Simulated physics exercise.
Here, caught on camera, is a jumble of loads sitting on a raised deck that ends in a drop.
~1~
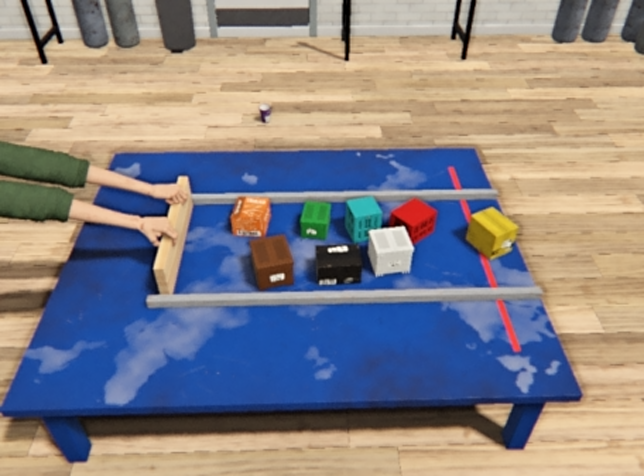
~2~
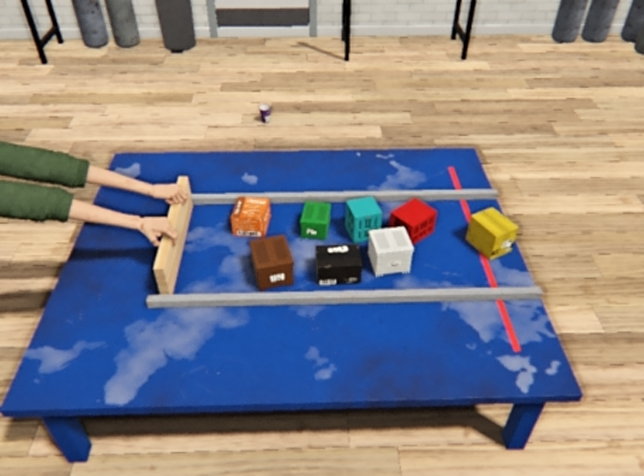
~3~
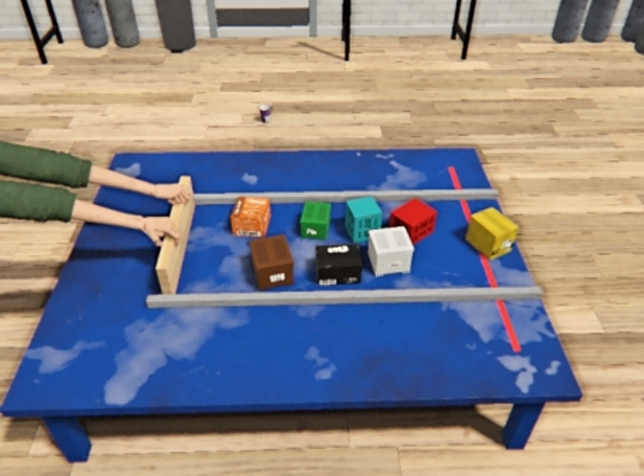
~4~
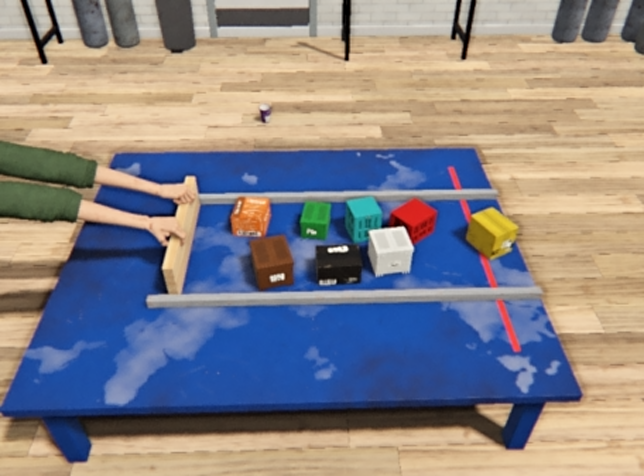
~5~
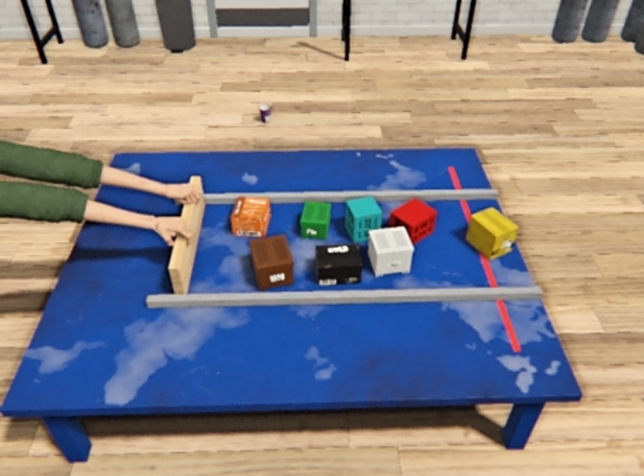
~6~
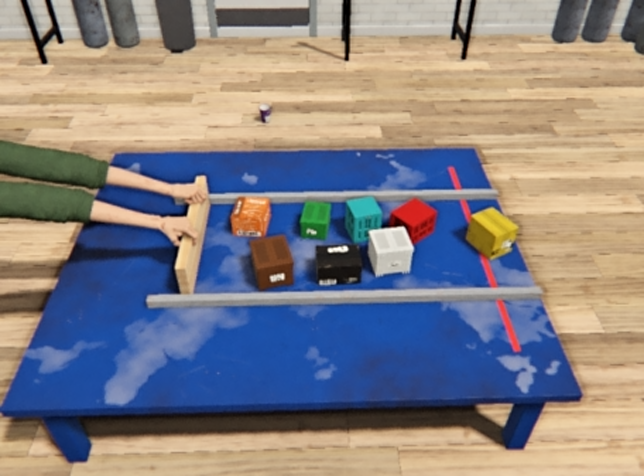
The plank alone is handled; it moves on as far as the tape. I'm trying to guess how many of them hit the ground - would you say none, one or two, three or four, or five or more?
I would say five or more.
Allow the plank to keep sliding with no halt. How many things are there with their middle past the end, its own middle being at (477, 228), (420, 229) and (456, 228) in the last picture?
In order: 6, 2, 4.
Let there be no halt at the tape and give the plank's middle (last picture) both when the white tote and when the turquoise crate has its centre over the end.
The middle is at (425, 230) when it's the white tote, and at (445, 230) when it's the turquoise crate.
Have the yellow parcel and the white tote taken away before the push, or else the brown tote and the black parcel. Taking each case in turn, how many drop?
The number is 4 for the first case and 4 for the second.
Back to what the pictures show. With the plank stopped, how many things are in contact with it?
At rest, 2 are in contact.
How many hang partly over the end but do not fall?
Result: 0.
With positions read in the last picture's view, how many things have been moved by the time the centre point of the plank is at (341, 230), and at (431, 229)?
Tally: 7; 8.
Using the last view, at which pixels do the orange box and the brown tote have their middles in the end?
Positions - first (487, 212), then (509, 260).
Soon after, none off yet; yellow parcel at rest near (491, 233); red crate displaced a little near (423, 222); white tote displaced a little near (411, 252).
In the end, the number that fall off is five or more; gone, green tote, black parcel, turquoise crate, white tote, red crate and yellow parcel.
